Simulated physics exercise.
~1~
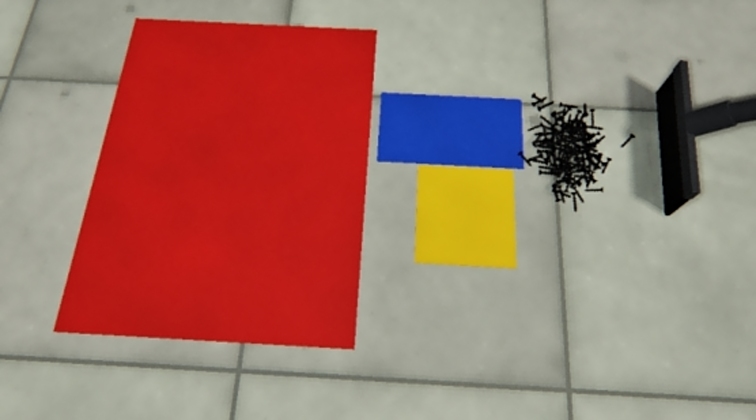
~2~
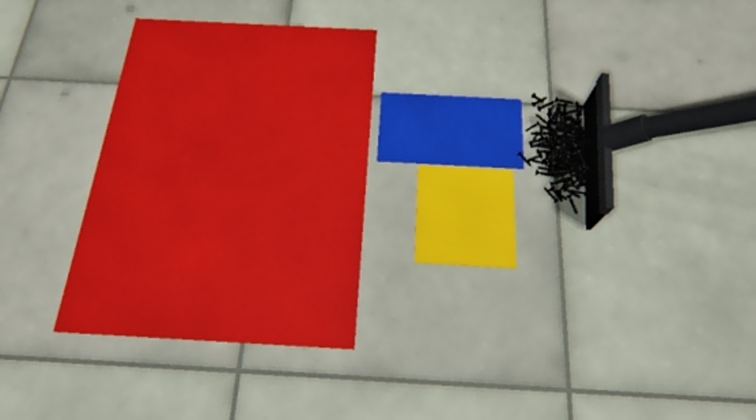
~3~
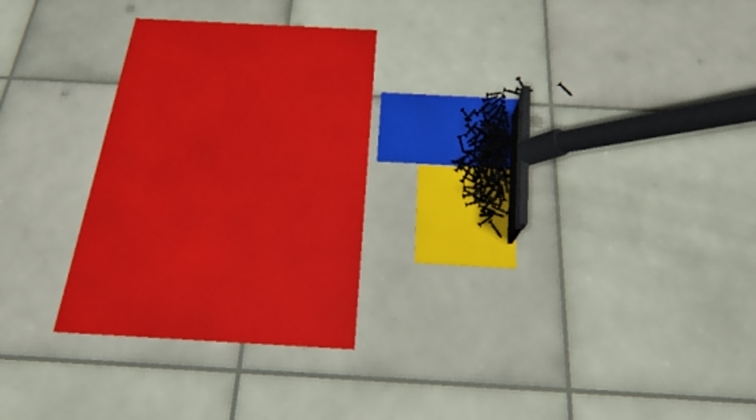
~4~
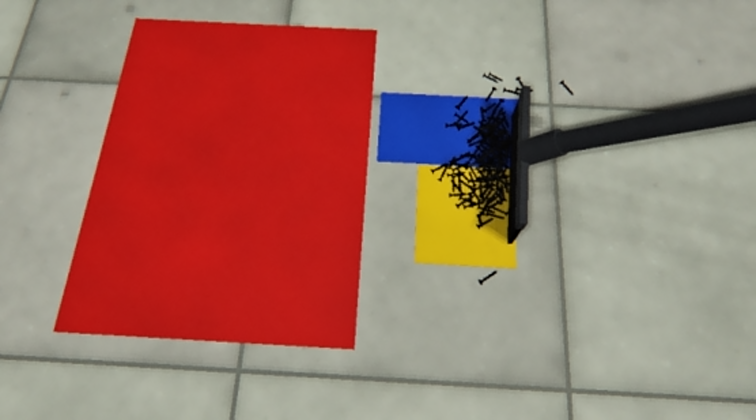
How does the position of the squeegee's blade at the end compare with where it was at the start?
The blade starts on the bare floor to the right of the heap of screws, clear of the mats. By the end it is further left, standing at the right edges of the blue and yellow mats.
